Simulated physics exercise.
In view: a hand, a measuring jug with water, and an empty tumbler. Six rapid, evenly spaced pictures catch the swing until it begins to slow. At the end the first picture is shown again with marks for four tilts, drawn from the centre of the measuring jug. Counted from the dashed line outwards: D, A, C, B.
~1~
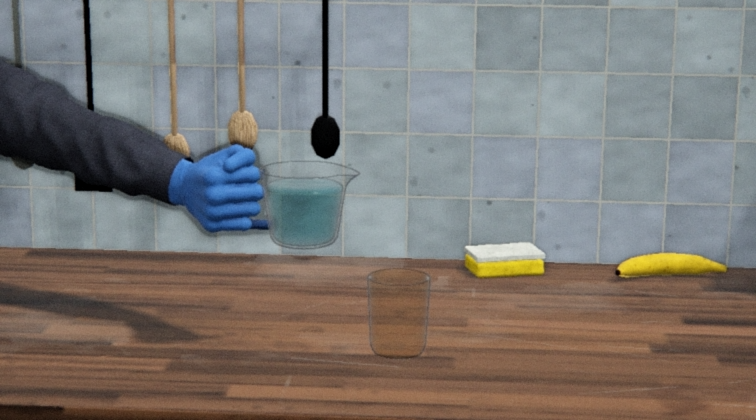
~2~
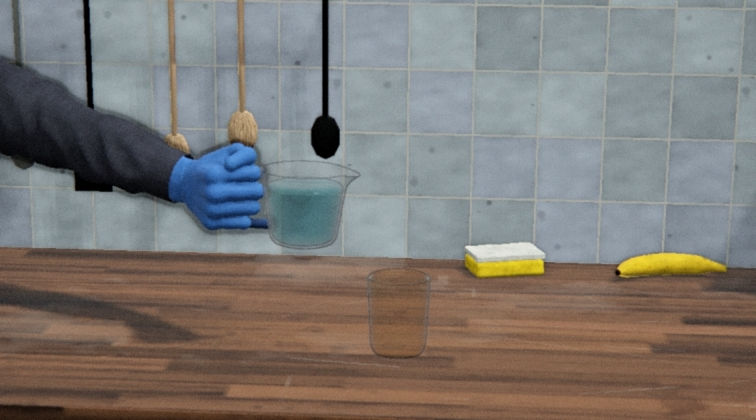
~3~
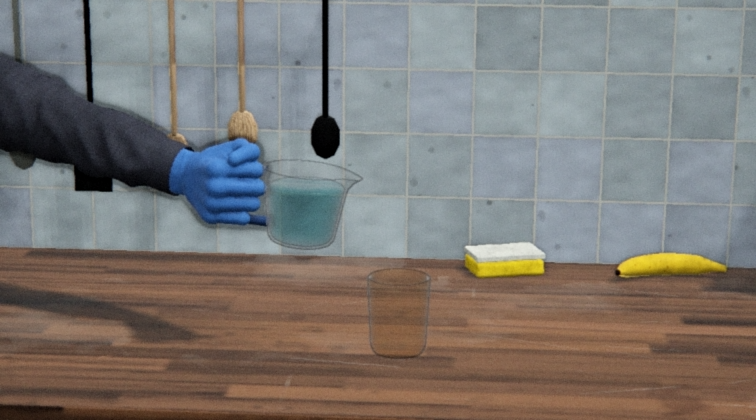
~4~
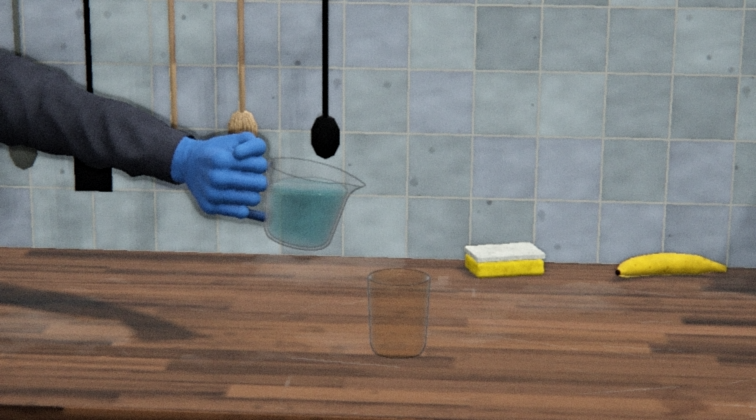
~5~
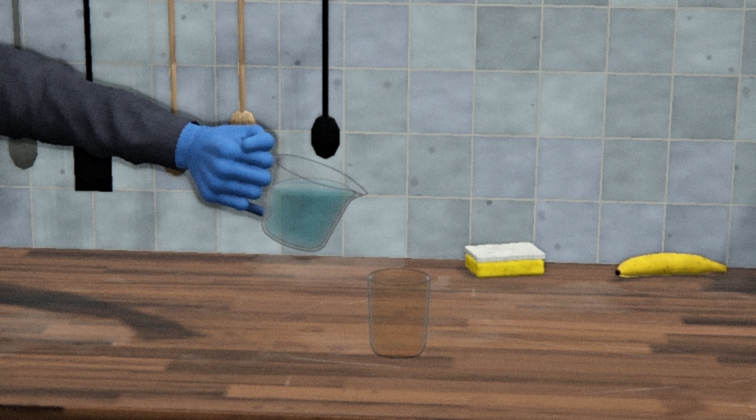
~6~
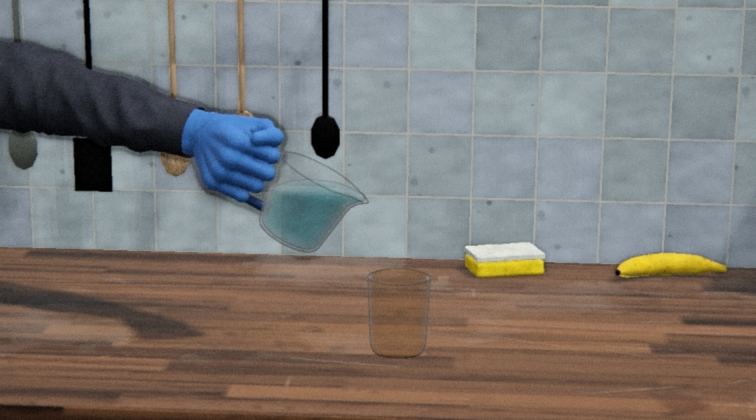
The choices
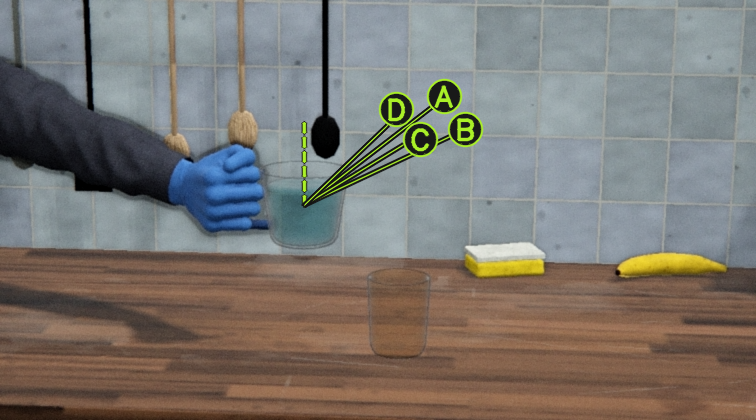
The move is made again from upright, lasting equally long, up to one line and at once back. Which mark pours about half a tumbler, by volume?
A is best.
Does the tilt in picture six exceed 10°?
Yes.
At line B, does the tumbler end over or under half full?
Over half.
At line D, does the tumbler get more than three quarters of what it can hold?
No, less.
On the marked copy, A at (431, 107); B at (449, 136); C at (403, 144); D at (387, 125).
With A, the tumbler ends with about 49 % of what it can hold.
With B, the tumbler ends with about 74 % of what it can hold.
With C, the tumbler ends with about 62 % of what it can hold.
With D, the tumbler ends with about 37 % of what it can hold.
